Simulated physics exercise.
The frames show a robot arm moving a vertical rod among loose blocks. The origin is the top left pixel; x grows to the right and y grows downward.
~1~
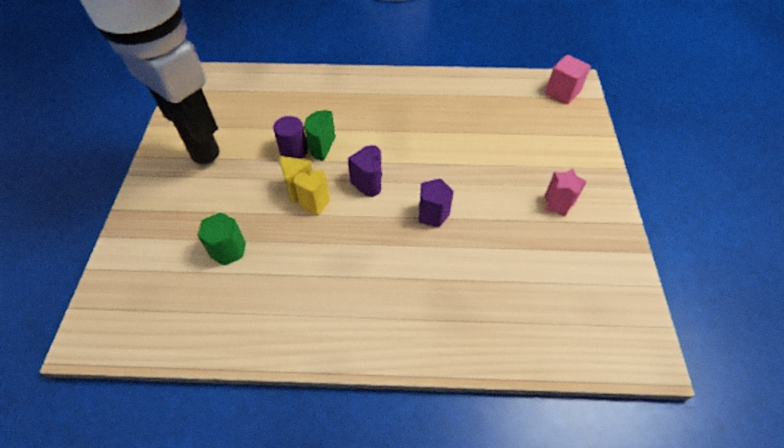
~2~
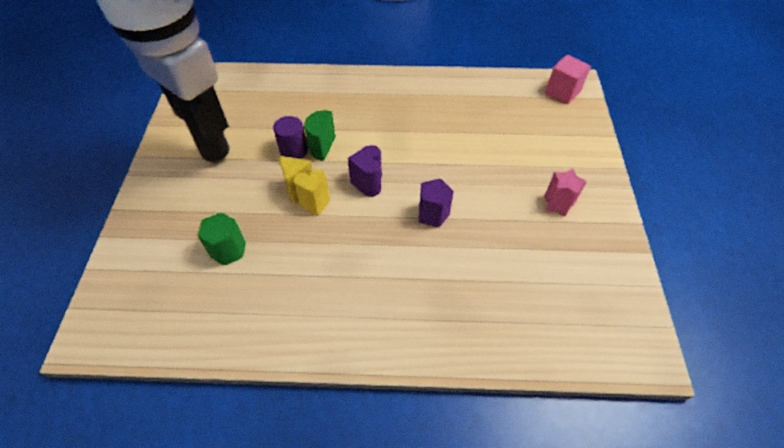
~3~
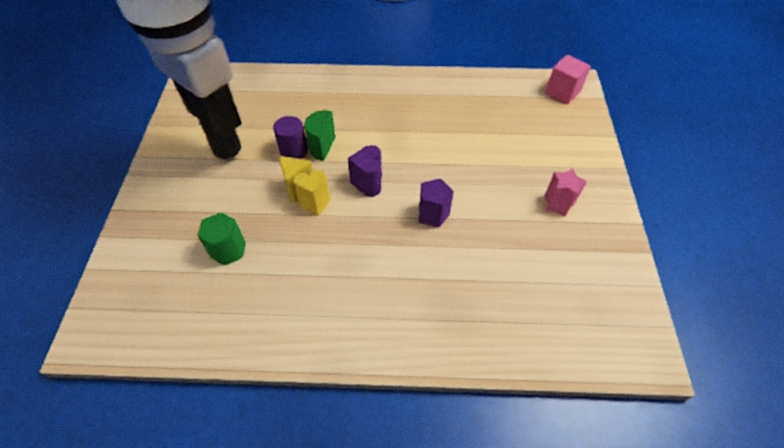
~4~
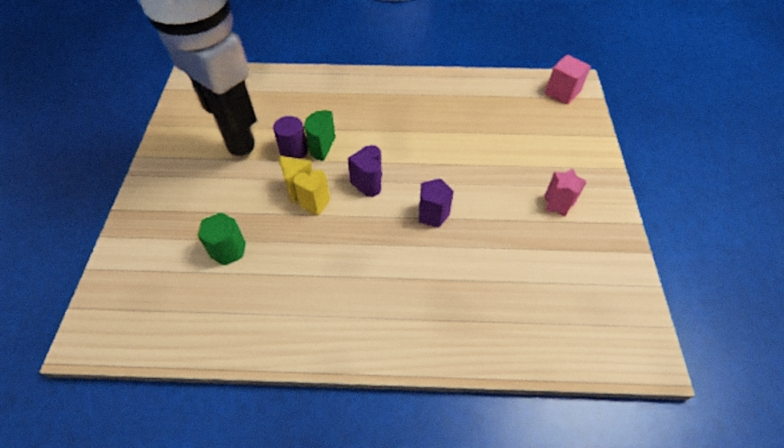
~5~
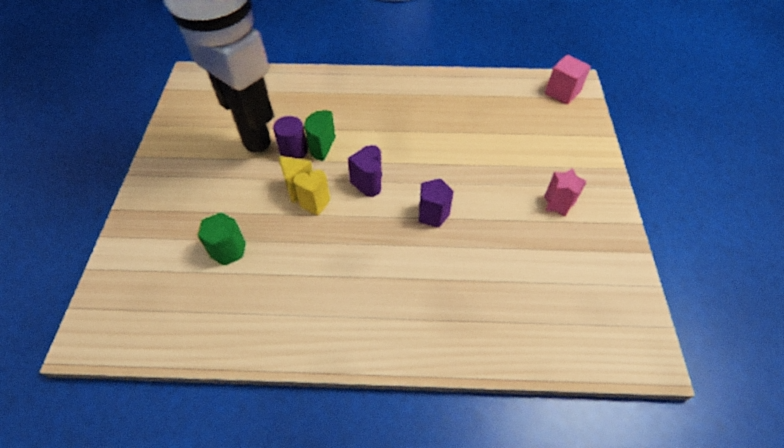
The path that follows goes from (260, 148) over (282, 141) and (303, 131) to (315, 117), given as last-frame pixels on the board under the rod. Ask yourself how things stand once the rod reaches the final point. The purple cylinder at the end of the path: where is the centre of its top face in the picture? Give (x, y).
The spot you're after is about (308, 125) in the image.
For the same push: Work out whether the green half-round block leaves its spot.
The block you're asking about gets moved.
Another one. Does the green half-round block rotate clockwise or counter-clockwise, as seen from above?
It turns round anticlockwise.
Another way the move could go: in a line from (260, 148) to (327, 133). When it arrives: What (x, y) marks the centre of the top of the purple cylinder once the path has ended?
At roughly (321, 130).
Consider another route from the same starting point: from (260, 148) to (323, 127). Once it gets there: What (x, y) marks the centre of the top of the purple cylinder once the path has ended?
At pixel (311, 126).
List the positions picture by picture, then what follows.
The first frame shows lower end of the rod (206, 154), tops of blocks, purple cylinder (288, 125), yellow three-sided block (292, 165), green half-round block (317, 121).
The second frame shows rod (216, 152), blocks as before.
The third frame shows rod (228, 150), blocks as before.
The fourth frame shows rod (242, 147), blocks as before.
The fifth frame shows rod (258, 143), purple cylinder (288, 125), yellow three-sided block (292, 165), green half-round block (317, 121).
What follows on the original path. Halfway along, rod (293, 132); purple cylinder (307, 126); green half-round block (336, 122), turned 55° anticlockwise.
At the end, rod (314, 112); purple cylinder (308, 125); yellow three-sided block not moved; green half-round block (337, 123), turned 60° anticlockwise.
